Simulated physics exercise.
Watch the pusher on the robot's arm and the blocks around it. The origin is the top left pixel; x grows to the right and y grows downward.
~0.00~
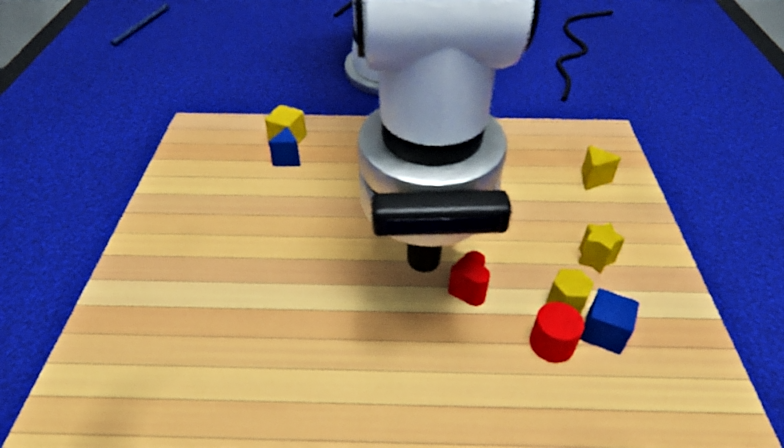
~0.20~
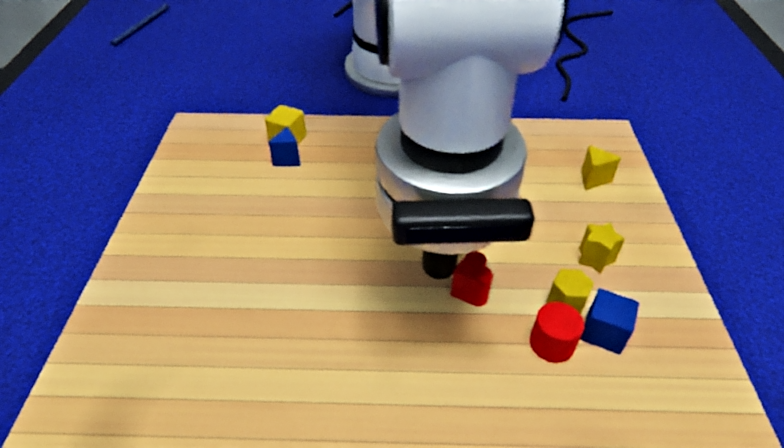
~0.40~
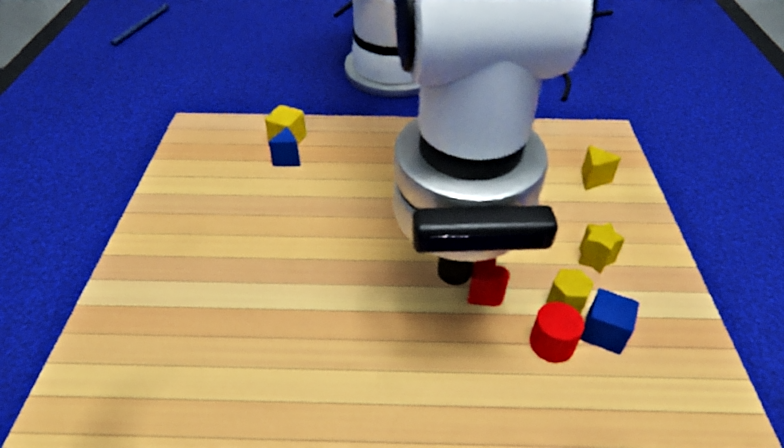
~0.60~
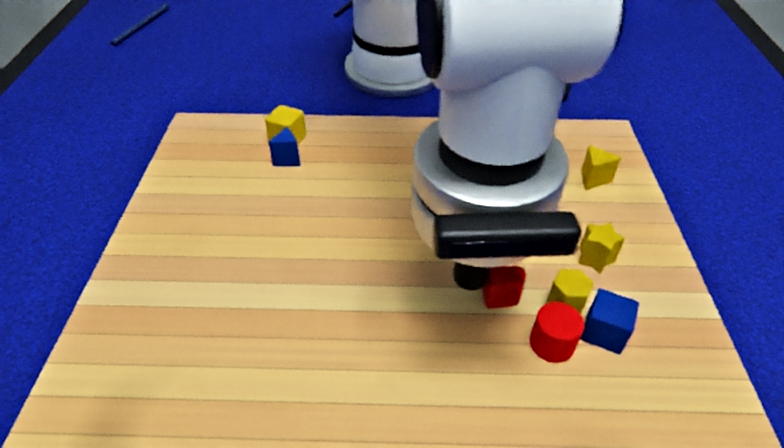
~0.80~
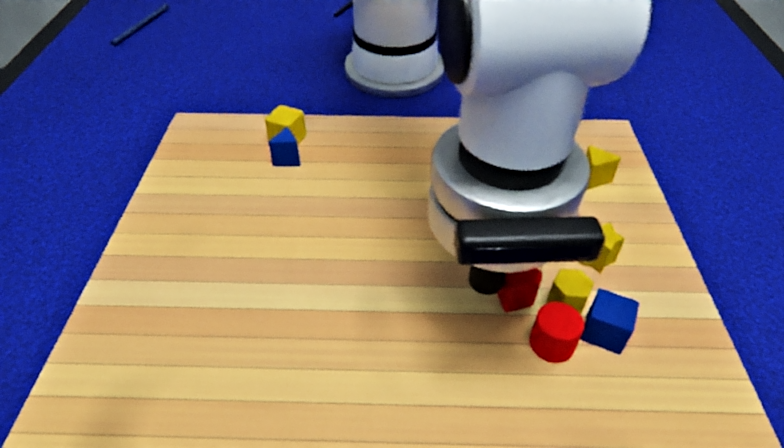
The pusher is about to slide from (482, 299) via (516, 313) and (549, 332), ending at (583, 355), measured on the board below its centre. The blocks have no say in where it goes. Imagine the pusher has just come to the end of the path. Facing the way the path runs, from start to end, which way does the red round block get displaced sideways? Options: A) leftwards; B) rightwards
I choose B.
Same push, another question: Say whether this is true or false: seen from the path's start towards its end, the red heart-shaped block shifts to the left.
Verdict: True.
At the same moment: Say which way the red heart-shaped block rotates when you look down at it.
It is turned anticlockwise.
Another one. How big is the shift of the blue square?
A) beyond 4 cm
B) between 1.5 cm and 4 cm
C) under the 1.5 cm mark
Answer: C.
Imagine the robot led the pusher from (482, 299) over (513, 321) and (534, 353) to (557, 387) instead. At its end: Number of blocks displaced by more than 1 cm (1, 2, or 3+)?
My answer is two.
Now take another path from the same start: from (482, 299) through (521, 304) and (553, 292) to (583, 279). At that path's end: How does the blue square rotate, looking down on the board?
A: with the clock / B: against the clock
My pick is A.
The first path, step by step. Halfway along, pusher (539, 305); red heart-shaped block (551, 274), turned 40° anticlockwise; red round block (571, 327); yellow six-sided block (587, 281).
At the end, pusher (590, 339); red heart-shaped block (551, 274), turned 40° anticlockwise; red round block (615, 369); yellow six-sided block (587, 281); blue square (621, 309).
